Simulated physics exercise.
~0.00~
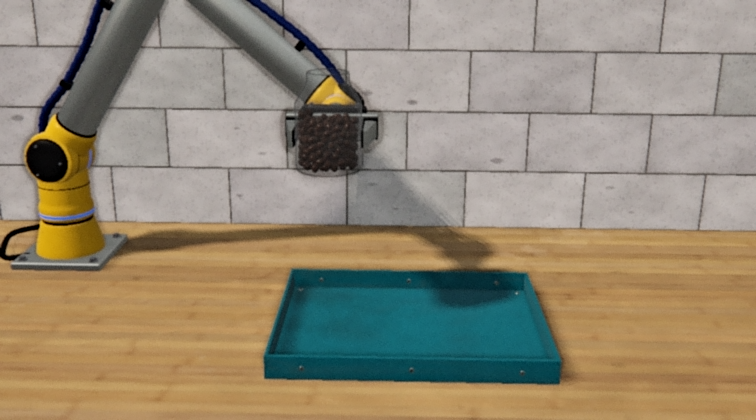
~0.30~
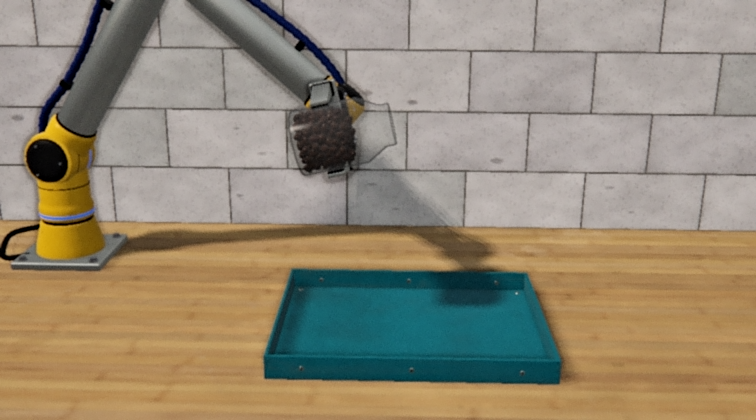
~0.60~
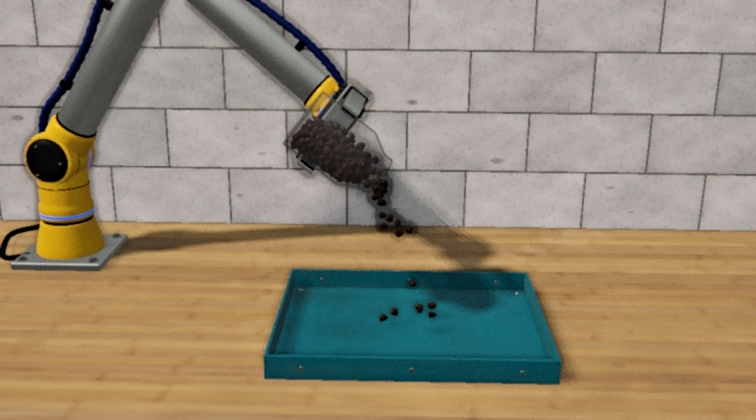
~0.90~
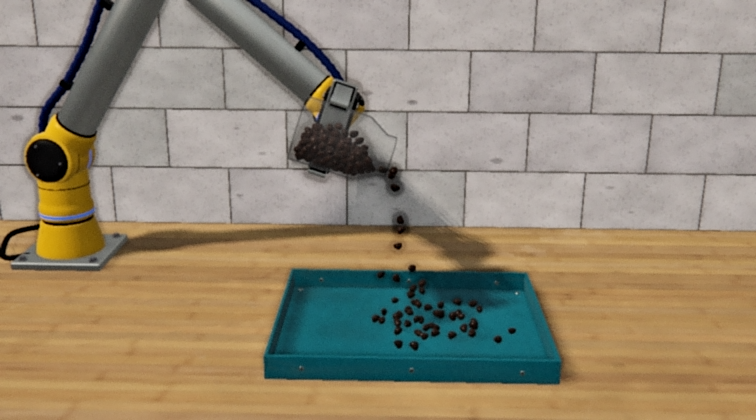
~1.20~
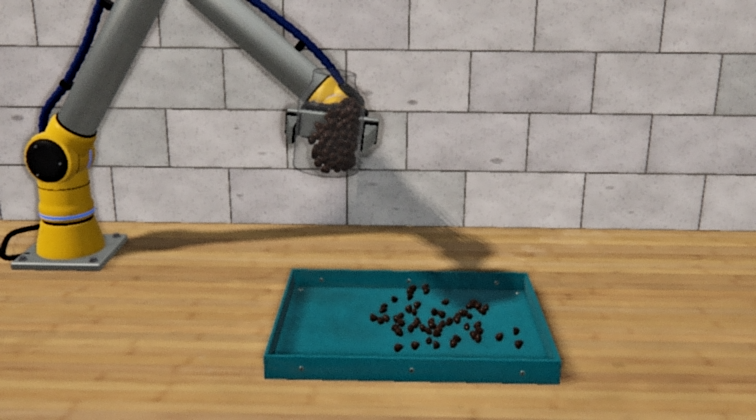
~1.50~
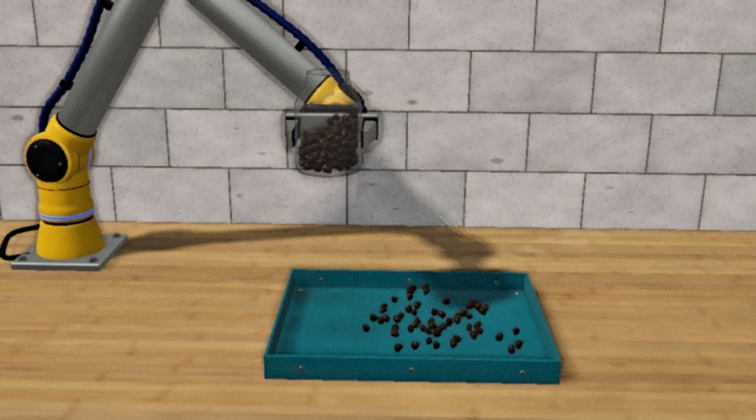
A robot arm tips a jar of dark beans, spilling some into a teal tray, then rights it.
